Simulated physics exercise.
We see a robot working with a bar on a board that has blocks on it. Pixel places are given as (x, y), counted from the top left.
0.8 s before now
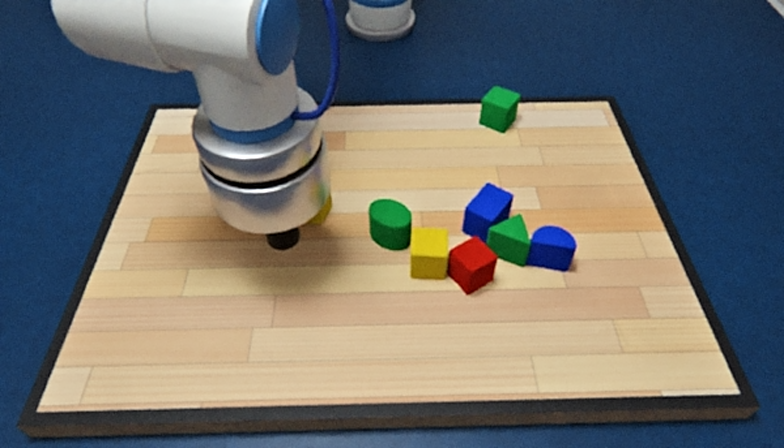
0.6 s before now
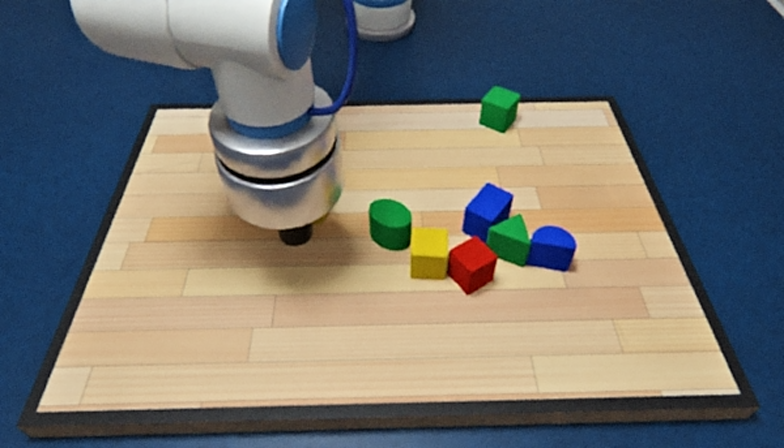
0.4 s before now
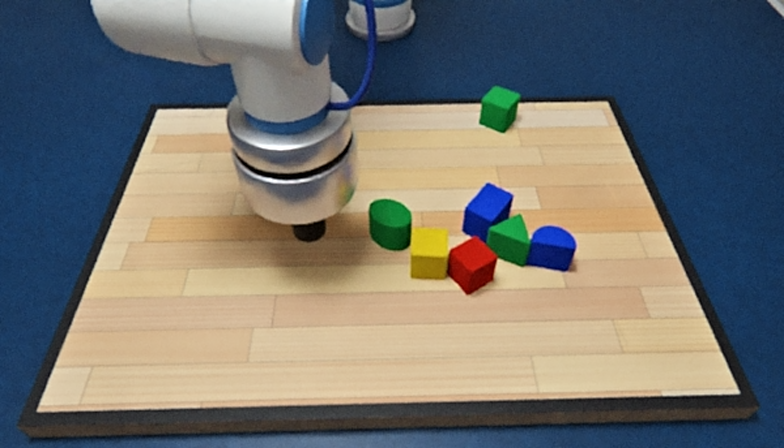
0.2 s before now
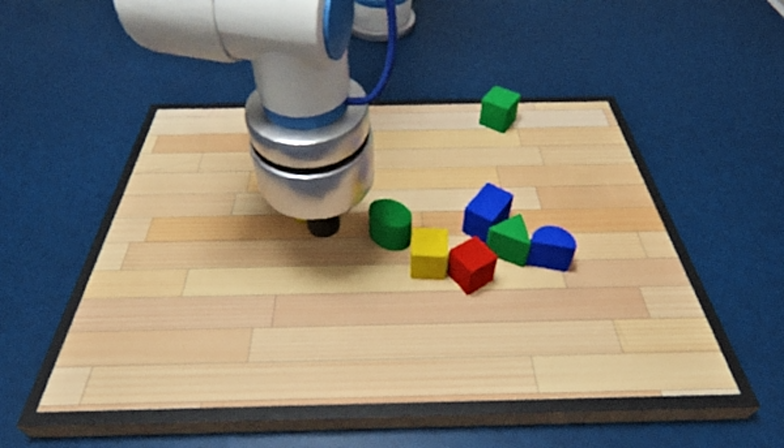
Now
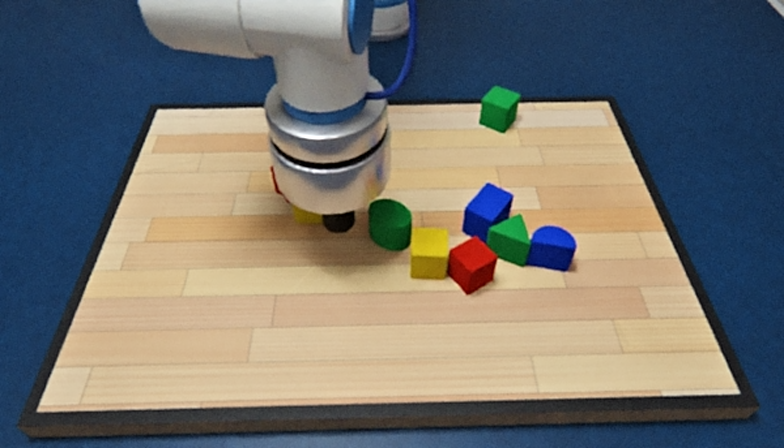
White robot arm with a short dark tip sliding slowly right across a wooden board toward a still green block.
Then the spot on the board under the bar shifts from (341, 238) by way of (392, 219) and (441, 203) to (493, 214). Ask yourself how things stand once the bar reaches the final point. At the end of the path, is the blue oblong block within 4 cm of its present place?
In short: Yes.
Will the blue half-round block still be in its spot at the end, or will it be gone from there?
The blue half-round block will stay where it stands.
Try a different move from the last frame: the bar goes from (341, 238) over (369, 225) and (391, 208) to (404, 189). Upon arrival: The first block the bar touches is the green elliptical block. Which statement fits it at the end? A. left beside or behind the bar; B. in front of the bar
The correct letter is A.
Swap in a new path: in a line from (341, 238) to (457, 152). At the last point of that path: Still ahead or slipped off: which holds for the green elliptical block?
Left aside or behind.
The first path, step by step. One third of the way, bar (392, 202); green elliptical block (420, 210), turned 60° clockwise; yellow square block (432, 244).
Two thirds of the way, bar (443, 186); green elliptical block (430, 208), turned 100° clockwise; yellow square block (432, 244).
At the end, bar (497, 197); green elliptical block (430, 208), turned 100° clockwise; yellow square block (432, 244); blue oblong block (508, 212), turned 40° clockwise; green triangular piece (517, 234), turned 15° clockwise; blue half-round block in place.
